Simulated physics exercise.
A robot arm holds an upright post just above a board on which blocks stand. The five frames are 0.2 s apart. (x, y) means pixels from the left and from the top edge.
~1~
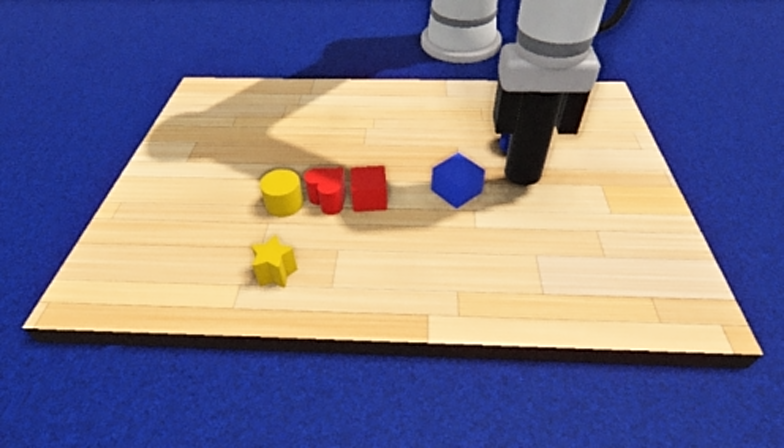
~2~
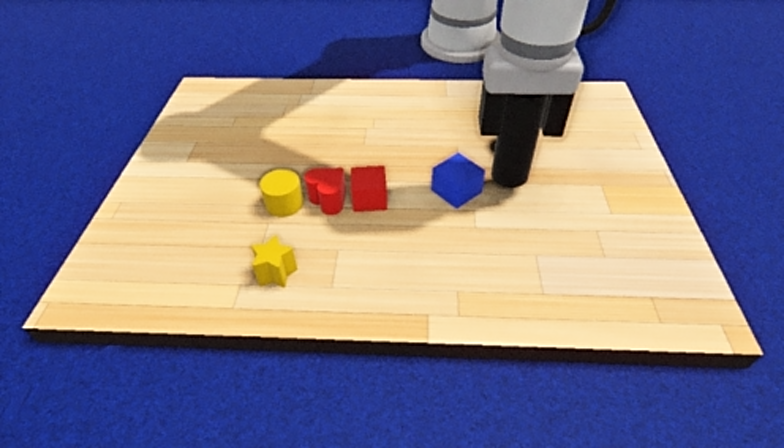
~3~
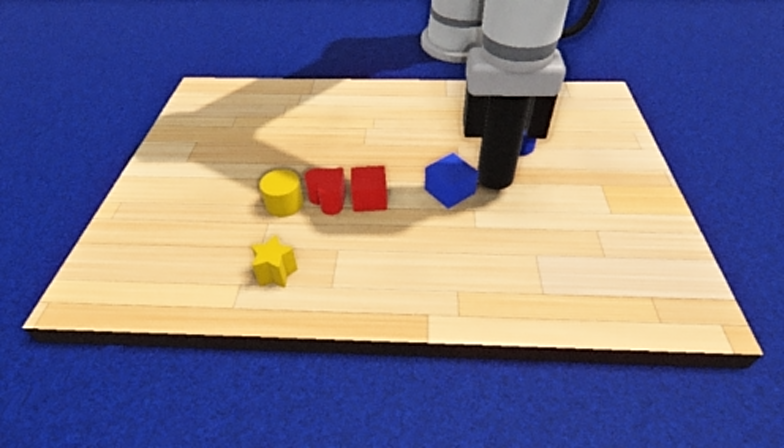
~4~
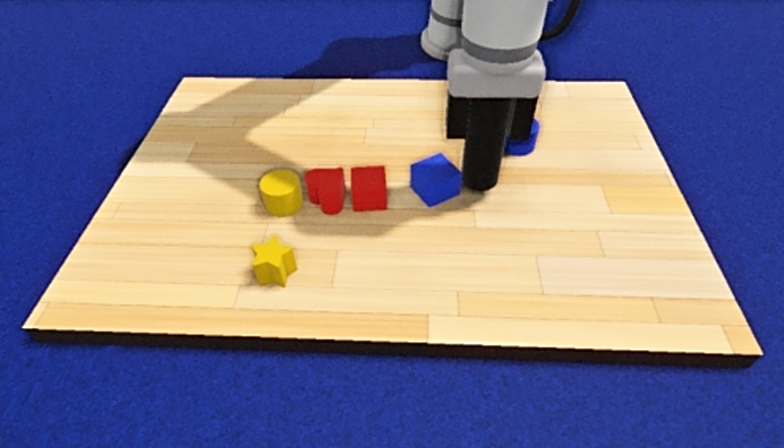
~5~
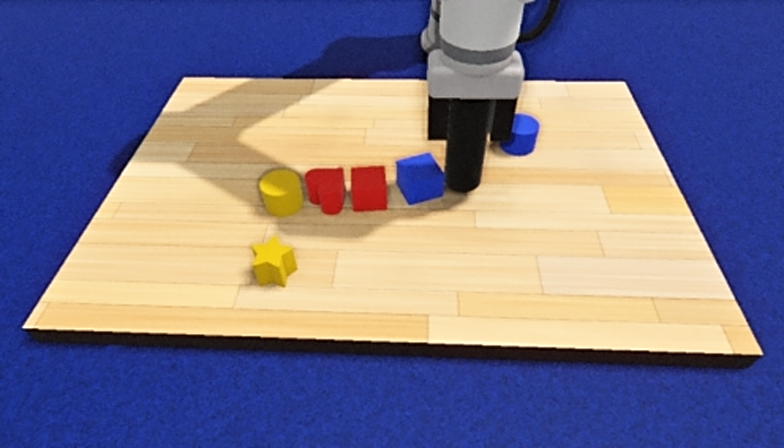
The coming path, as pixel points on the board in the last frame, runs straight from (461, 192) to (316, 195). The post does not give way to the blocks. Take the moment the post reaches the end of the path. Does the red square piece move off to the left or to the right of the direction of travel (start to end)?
It moves off to the right.
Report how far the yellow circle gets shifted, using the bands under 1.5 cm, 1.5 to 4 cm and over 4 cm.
Net shift: Above 4 cm.
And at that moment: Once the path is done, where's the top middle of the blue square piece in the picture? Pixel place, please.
If I read the scene right, the answer is (278, 166).
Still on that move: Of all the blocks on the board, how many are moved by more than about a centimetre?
My forecast: 3 or more.
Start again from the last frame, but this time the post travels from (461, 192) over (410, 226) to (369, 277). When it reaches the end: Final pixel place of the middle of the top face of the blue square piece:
In the picture, that point is around (399, 172).
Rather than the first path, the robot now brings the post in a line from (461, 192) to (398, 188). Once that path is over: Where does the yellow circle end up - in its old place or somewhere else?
Moved away.
The first path, step by step. One third of the way, post (412, 181); yellow circle (262, 184); red heart block (302, 178); red square piece (336, 177); blue square piece (374, 167), turned 20° clockwise.
Two thirds of the way, post (363, 182); yellow circle (224, 189); red heart block (253, 173); red square piece (286, 174); blue square piece (325, 166), turned 25° clockwise.
At the end, post (314, 183); yellow circle (197, 193); red heart block (208, 165); red square piece (238, 169), turned 20° clockwise; blue square piece (278, 166), turned 35° clockwise.
